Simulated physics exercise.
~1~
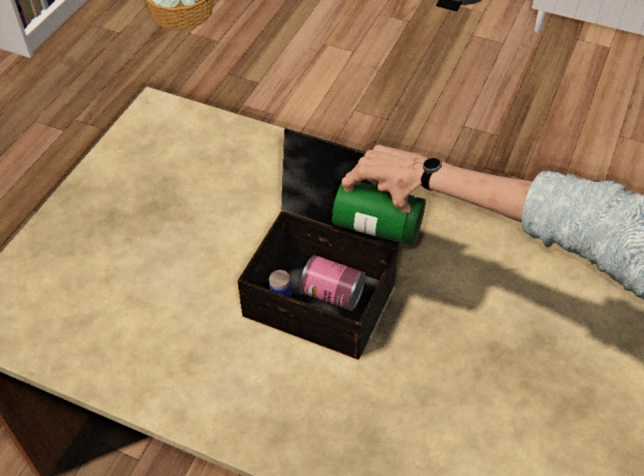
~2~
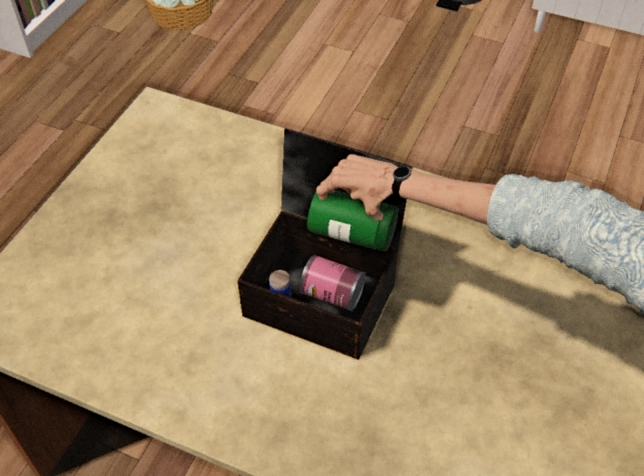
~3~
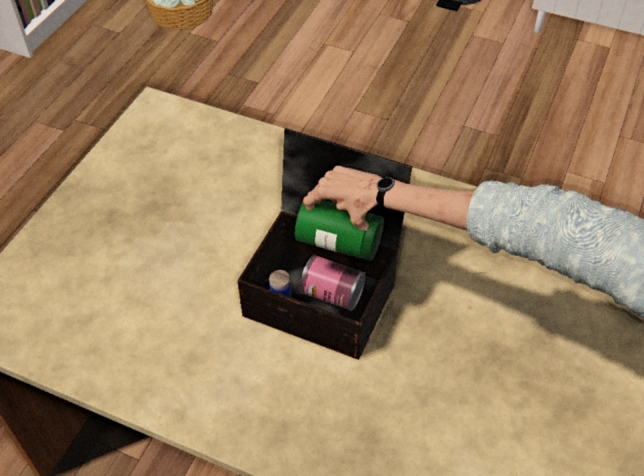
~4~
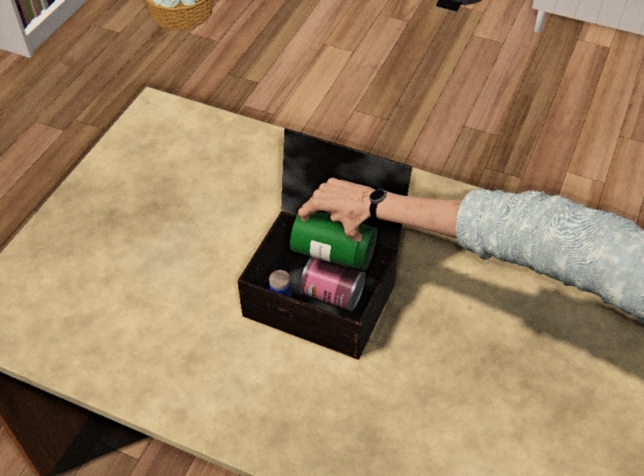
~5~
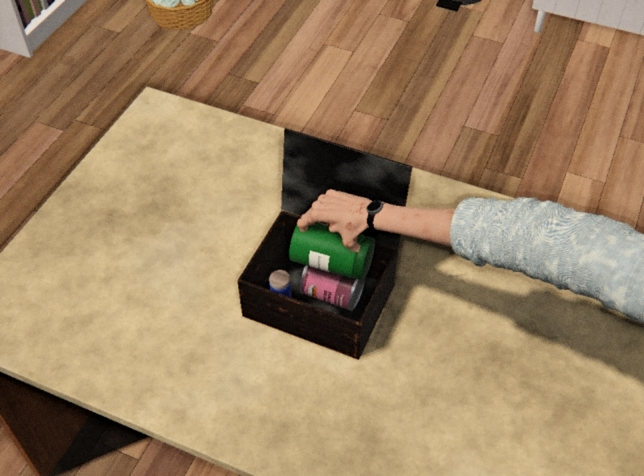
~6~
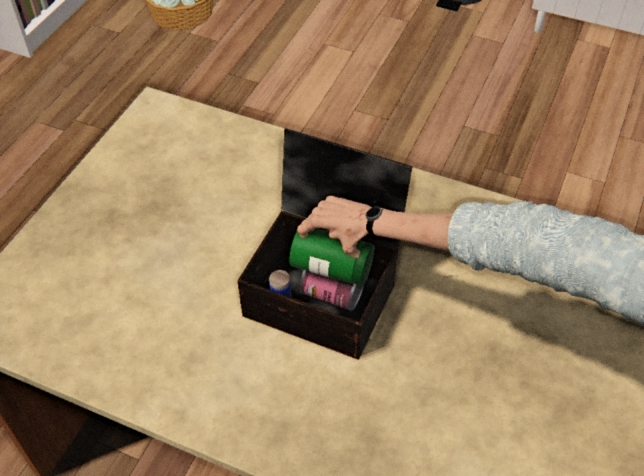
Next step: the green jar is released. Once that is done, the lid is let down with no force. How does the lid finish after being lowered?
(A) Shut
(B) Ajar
Option A: Shut.
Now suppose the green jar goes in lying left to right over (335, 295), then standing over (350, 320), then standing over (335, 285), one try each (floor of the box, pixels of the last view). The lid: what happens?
The first time the lid goes down fully, the second time it can't shut, and the third time it can't shut.
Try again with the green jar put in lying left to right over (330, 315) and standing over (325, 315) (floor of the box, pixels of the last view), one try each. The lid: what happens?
First, it closes; second, it will not close.
Then, 0.50 s on from there, green jar shifted about its own width near (324, 306).
Then, 1.20 s on from there, lid starting down; green jar shifted about its own width near (324, 311); pink tin shifted a little.
Then, 1.70 s on from there, lid 48° above the rim; green jar shifted about its own width near (325, 310); pink tin shifted a little.
Then, 2.10 s on from there, lid 5° above the rim; green jar shifted about its own width near (325, 310); pink tin shifted a little.
In the end, lid shut; moved from the start, green jar; the other 2 unmoved. At the end, from the last picture's camera, green jar near (325, 310).
